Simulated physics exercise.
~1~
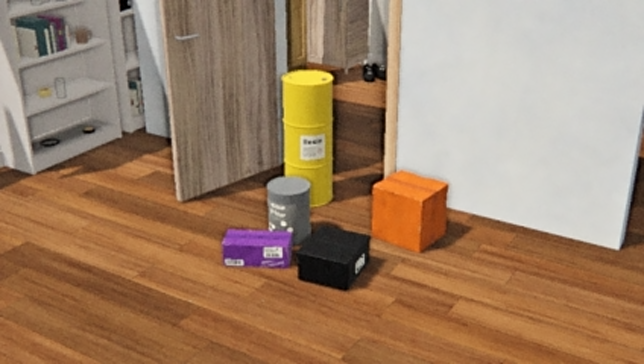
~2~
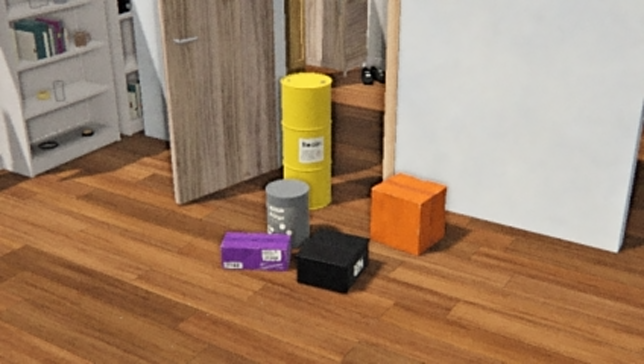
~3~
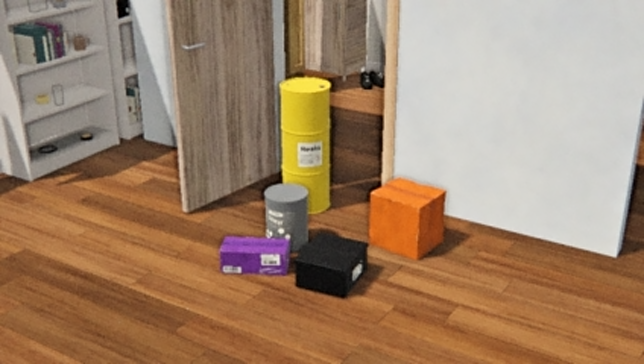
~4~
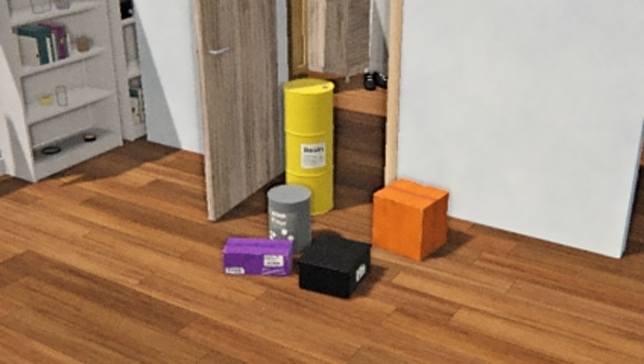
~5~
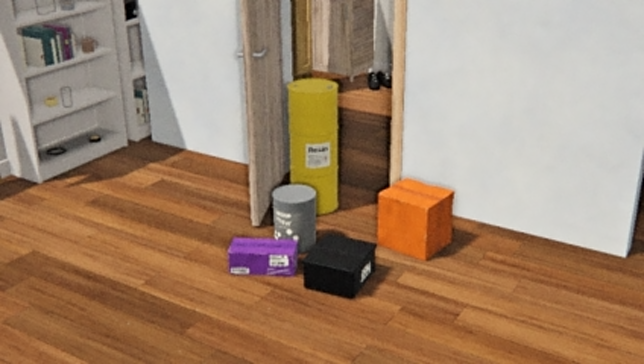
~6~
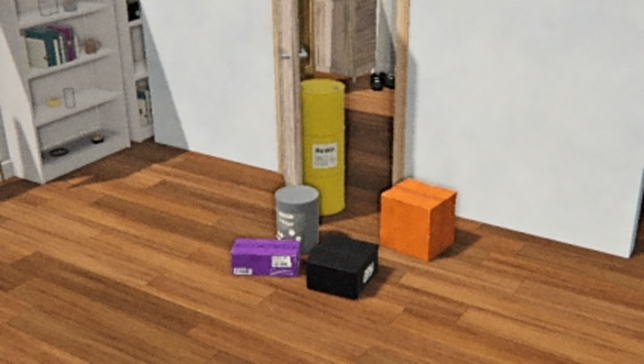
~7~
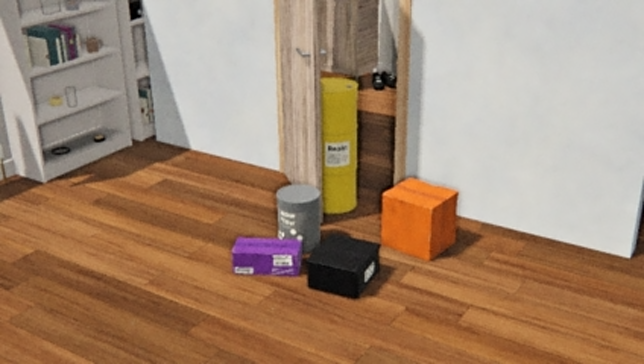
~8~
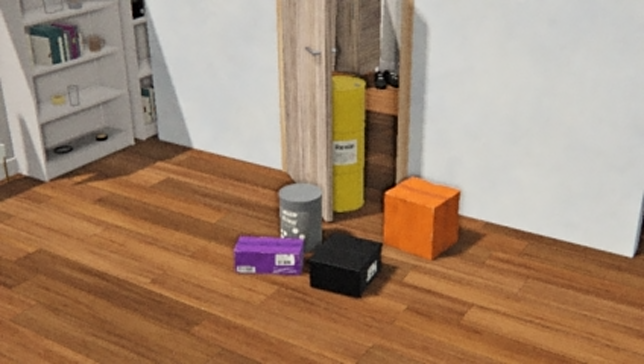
A wooden door standing wide open swung toward the doorway behind a tall yellow drum, then nudged the drum to the right and ended still partly open, with the drum upright in the gap and the grey pail and three boxes unmoved.
